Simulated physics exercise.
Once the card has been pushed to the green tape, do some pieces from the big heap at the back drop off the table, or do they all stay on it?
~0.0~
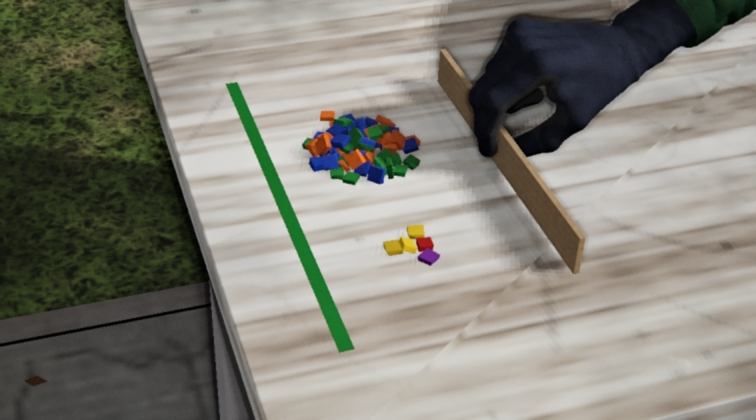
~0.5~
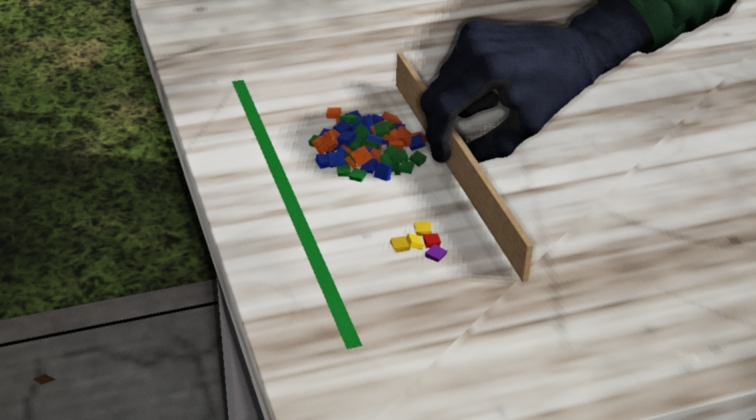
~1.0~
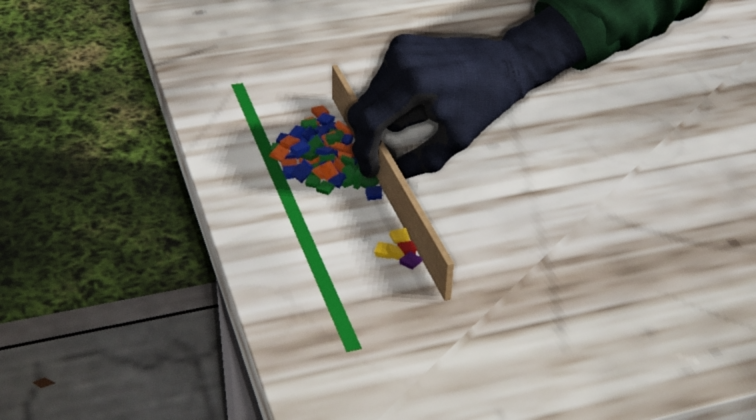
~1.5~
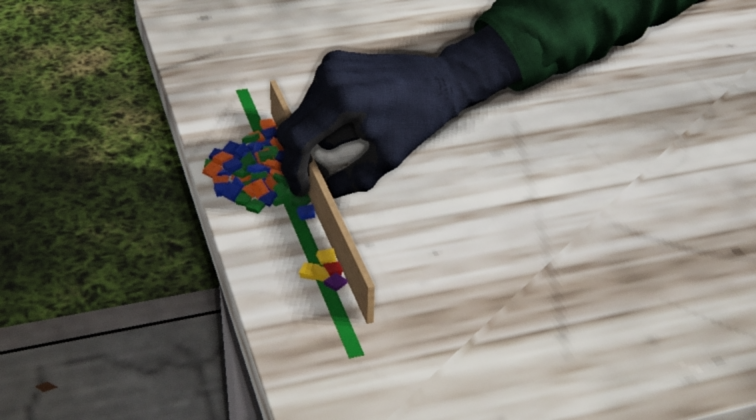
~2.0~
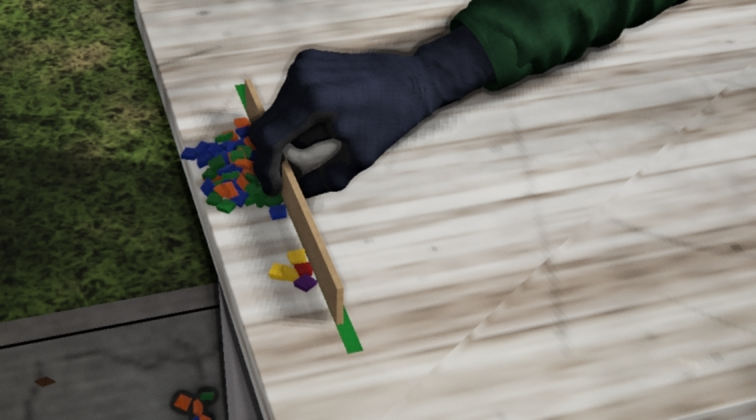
Some of the pieces from the big heap at the back go over the left edge to the ground. The small yellow, red and purple group at the front stays on the table.
